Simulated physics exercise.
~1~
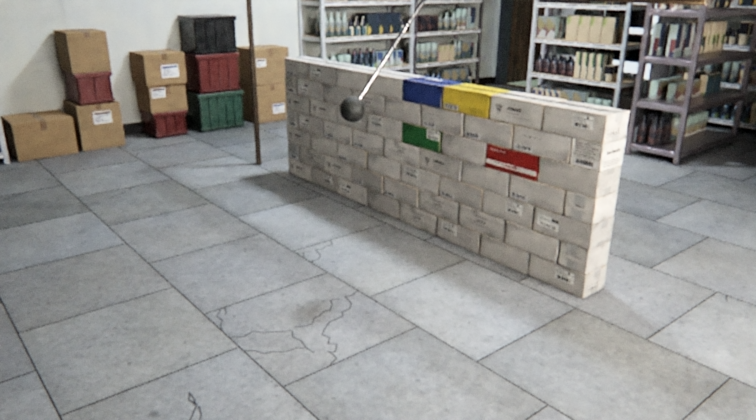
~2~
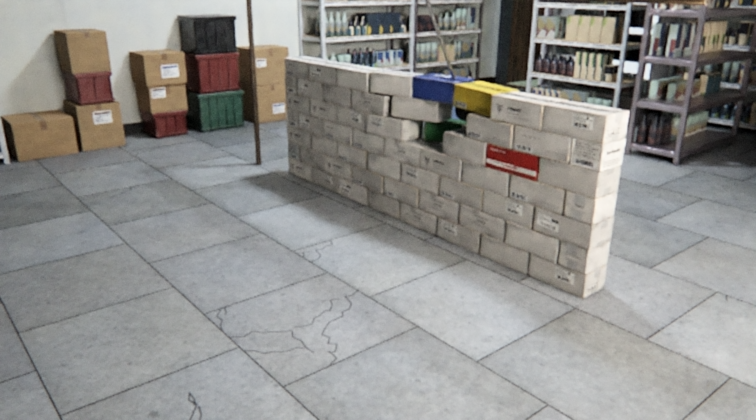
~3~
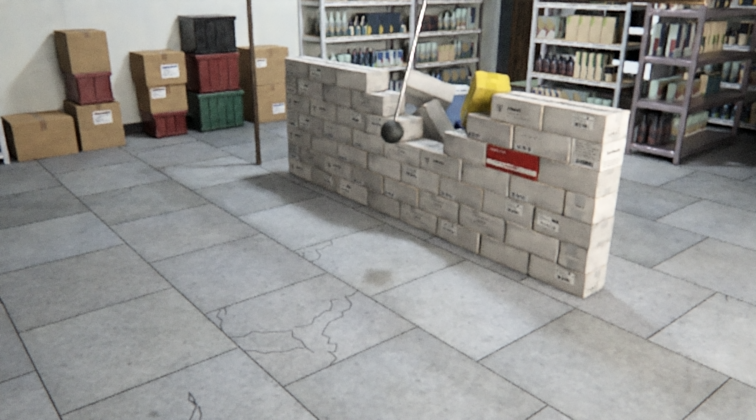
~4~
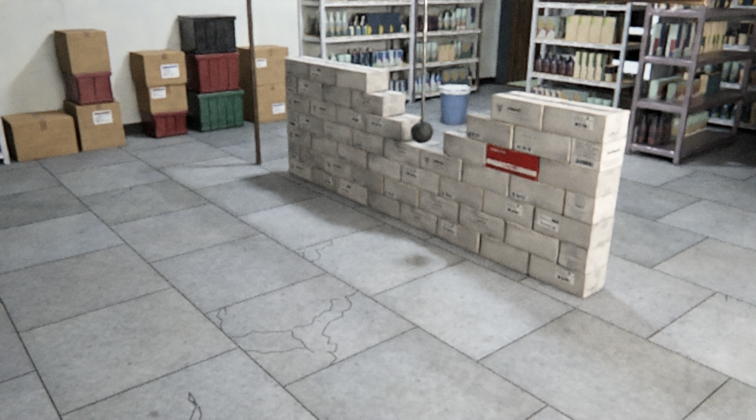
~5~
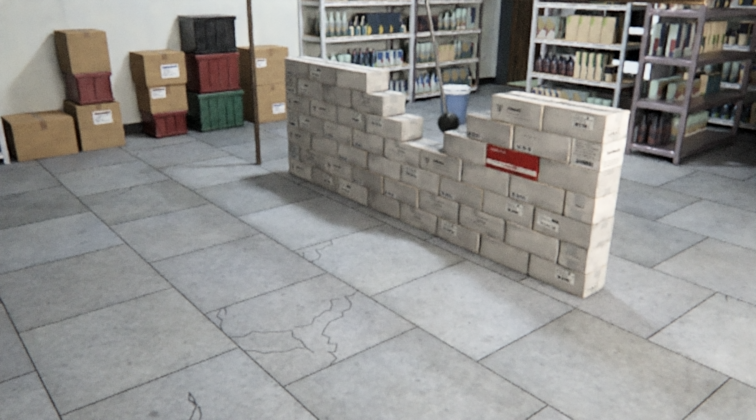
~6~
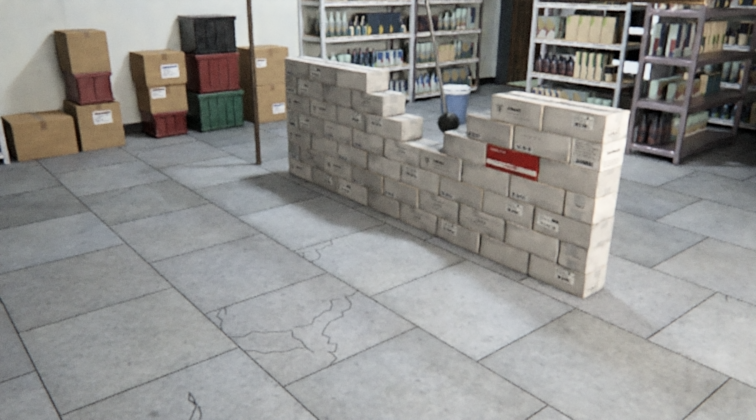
At first, a wall of pale shoe boxes with a few coloured ones stands on a tiled shop floor while a dark ball on a line swings in towards it. The ball strikes near the top, and the green box is pushed back as the blue and yellow boxes shift. The ball swings back left while the blue box tumbles and the yellow one tips. Next it moves right again, and both are gone from the top. Finally the ball hangs by a stepped gap, the green box is down, and the red box remains in place.
